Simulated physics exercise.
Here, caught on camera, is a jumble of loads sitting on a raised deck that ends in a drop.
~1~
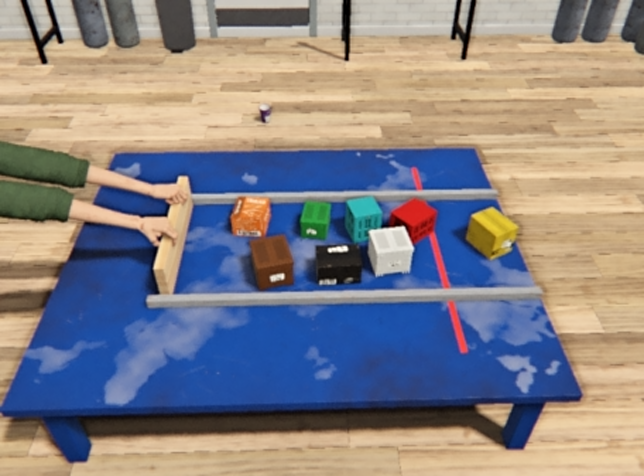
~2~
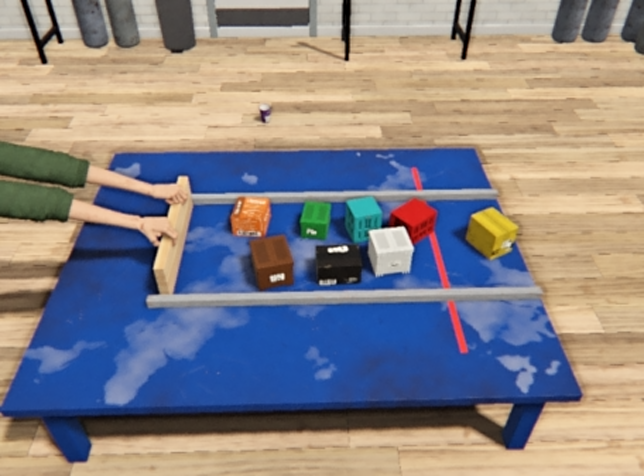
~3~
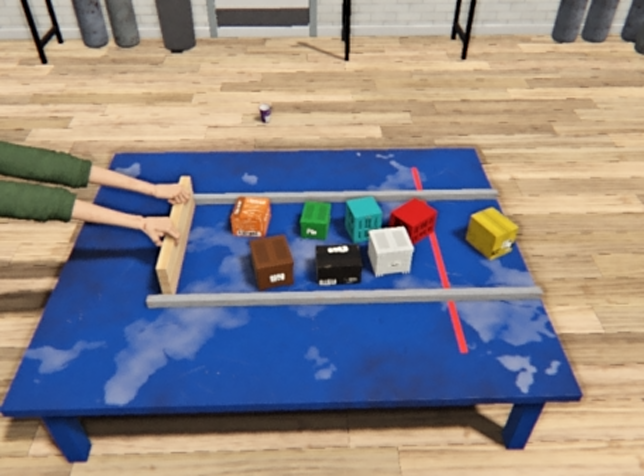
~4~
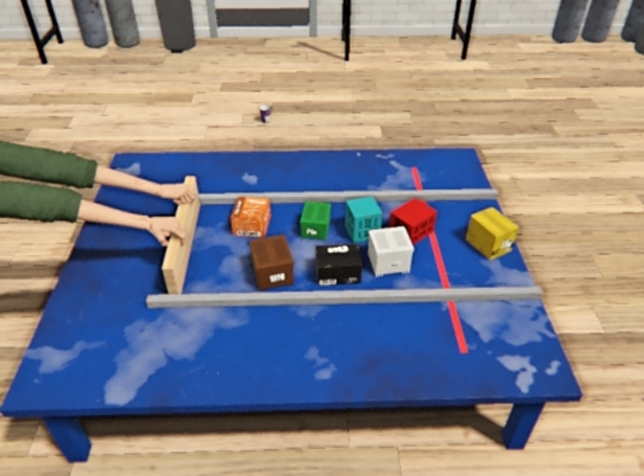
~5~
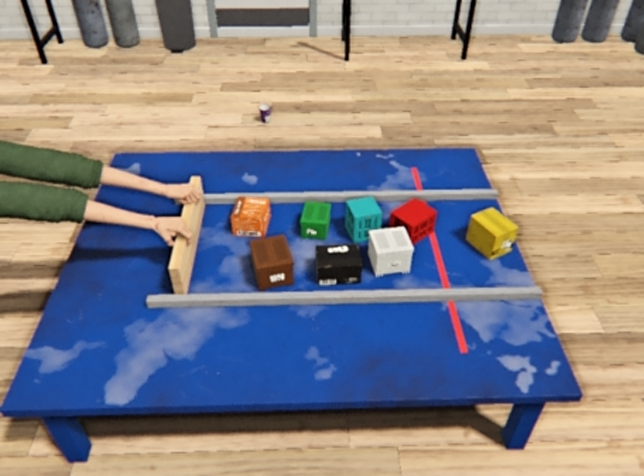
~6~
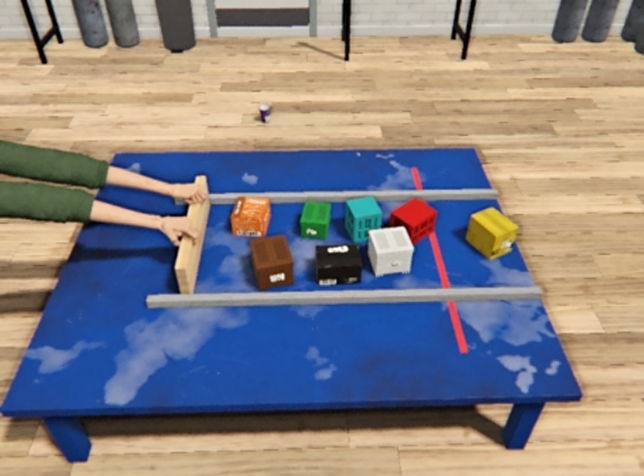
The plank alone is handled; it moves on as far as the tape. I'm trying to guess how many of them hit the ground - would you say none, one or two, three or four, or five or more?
I would say three or four.
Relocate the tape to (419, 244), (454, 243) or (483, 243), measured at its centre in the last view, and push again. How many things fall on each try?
The counts: 2, 4 and 6.
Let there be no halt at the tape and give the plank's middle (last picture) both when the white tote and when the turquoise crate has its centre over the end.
The middle is at (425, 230) when it's the white tote, and at (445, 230) when it's the turquoise crate.
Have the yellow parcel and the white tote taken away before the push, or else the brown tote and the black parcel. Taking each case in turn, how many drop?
The number is 1 for the first case and 1 for the second.
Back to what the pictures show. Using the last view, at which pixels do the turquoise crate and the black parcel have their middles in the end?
I'd put one close to (505, 219) and the other close to (501, 261).
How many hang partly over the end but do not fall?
Result: 1.
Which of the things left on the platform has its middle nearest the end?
Turquoise crate.
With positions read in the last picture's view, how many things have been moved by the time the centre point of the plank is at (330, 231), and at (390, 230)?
Tally: 7; 8.
Soon after, none off yet; yellow parcel at rest near (491, 233); red crate at rest near (412, 222); white tote moving near (393, 252).
In the end, the number that fall off is three or four; gone, white tote, red crate and yellow parcel.
